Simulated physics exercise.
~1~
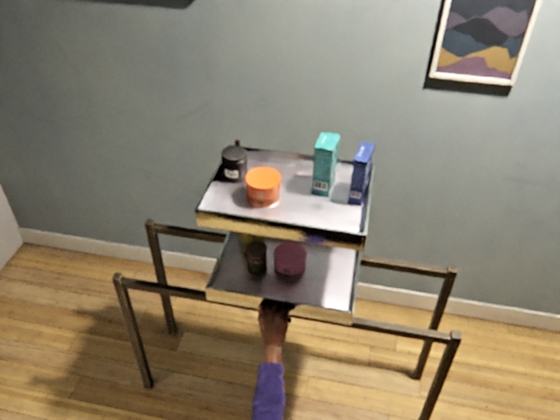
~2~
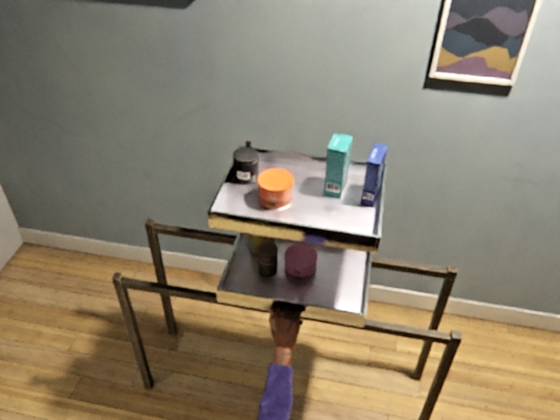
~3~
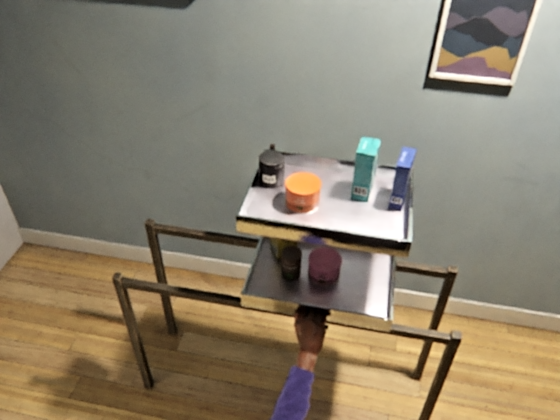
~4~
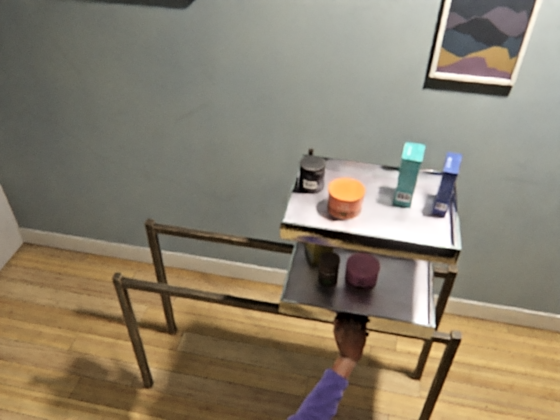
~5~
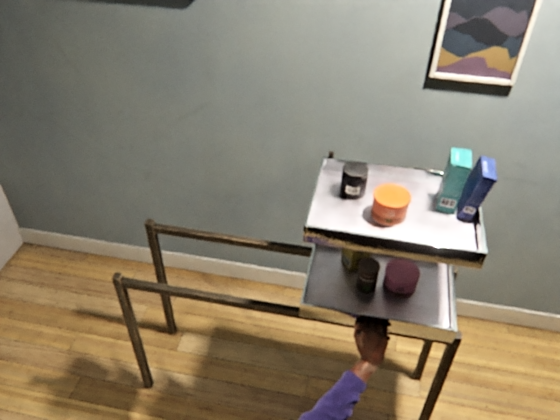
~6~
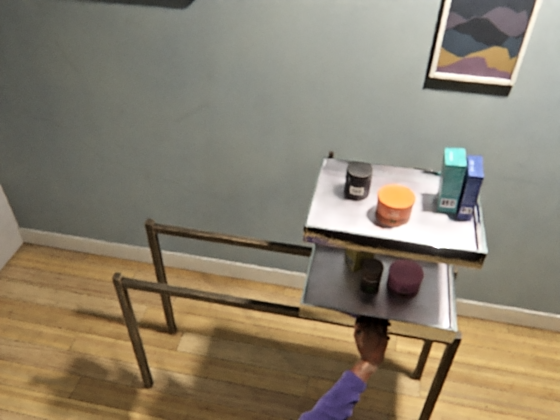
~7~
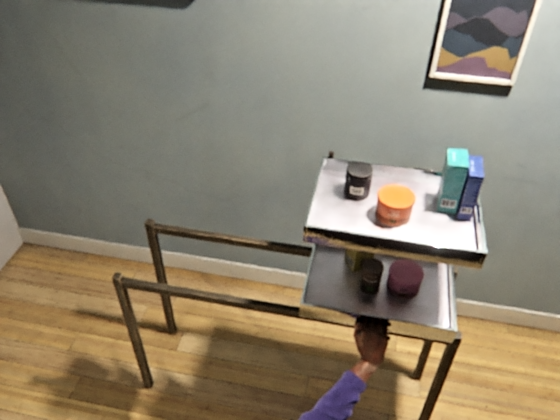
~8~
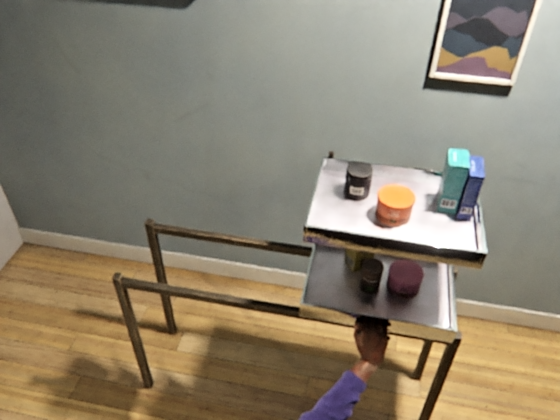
Two-tier tray of tubs, jars and cartons sliding right along rails, pushed by a hand, boxes tilting as it stops, all staying upright.
